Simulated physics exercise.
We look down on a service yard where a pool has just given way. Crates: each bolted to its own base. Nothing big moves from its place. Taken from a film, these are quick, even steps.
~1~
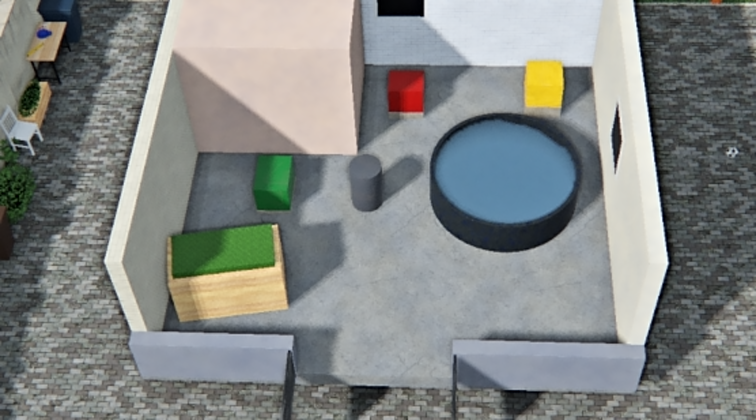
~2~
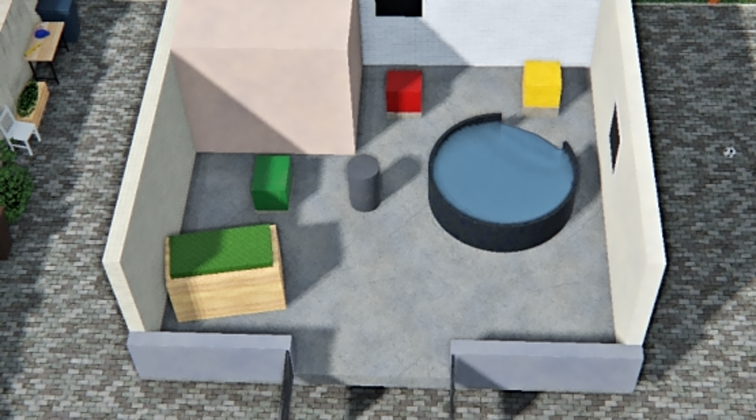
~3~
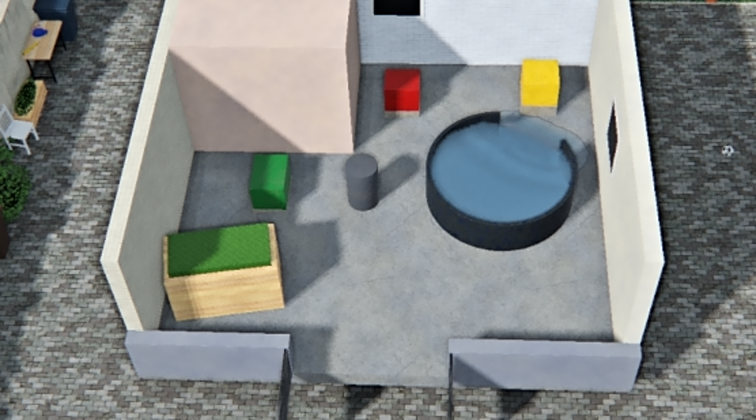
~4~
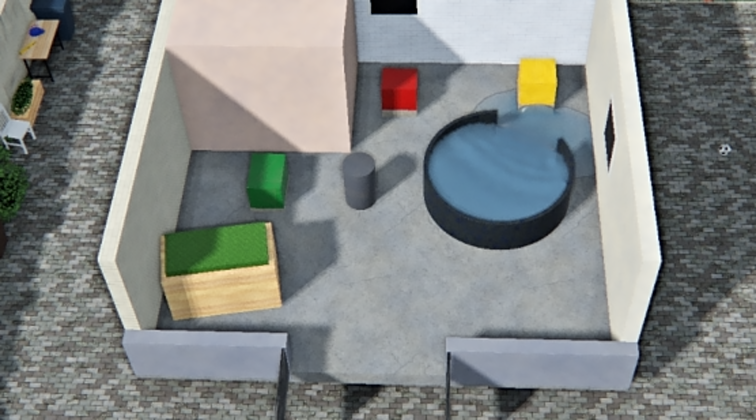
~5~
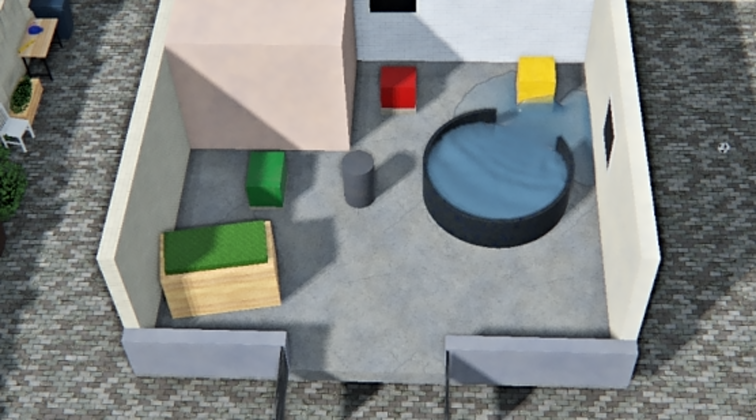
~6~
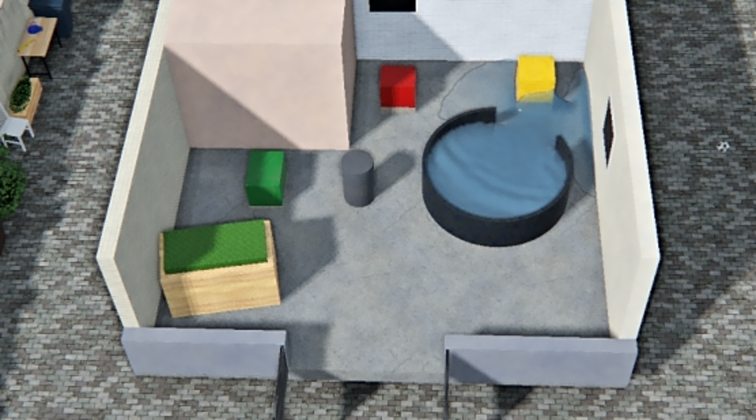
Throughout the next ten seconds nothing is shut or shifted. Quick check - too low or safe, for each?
Yellow crate too low; red crate too low; green crate too low.
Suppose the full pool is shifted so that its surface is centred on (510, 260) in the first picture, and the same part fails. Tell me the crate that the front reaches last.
The green crate.
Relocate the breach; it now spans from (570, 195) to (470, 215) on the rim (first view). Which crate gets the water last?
It's the red one.
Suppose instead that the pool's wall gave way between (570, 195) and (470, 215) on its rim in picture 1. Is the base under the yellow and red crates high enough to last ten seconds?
Yellow stays untouched; red stays untouched.
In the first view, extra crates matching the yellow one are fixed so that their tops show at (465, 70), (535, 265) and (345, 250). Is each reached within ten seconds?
Listed order: Flooded / unflooded / unflooded.
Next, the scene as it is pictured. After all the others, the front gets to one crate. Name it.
It is the green-painted one.
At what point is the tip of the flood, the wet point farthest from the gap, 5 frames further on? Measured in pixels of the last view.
Point: (431, 64) in the last picture's pixels.
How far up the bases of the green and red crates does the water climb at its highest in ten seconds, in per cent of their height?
About 140 percent and about 170 percent.
A moment on, water covers 15 % of the floor; the yellow crate water round its plinth, the red crate water round its plinth, the green crate not reached.
Next, water covers 25 % of the floor; the yellow crate water round its plinth, the red crate water round its plinth, the green crate not reached.
Then, water covers 40 % of the floor; the yellow crate water round its plinth, the red crate water round its plinth, the green crate not reached.
Later, water covers 75 % of the floor; the yellow crate water round its plinth, the red crate water round its plinth, the green crate water round its plinth.
In the end, water covers 95 % of the floor; the yellow crate was topped, the red crate was topped, the green crate was topped.
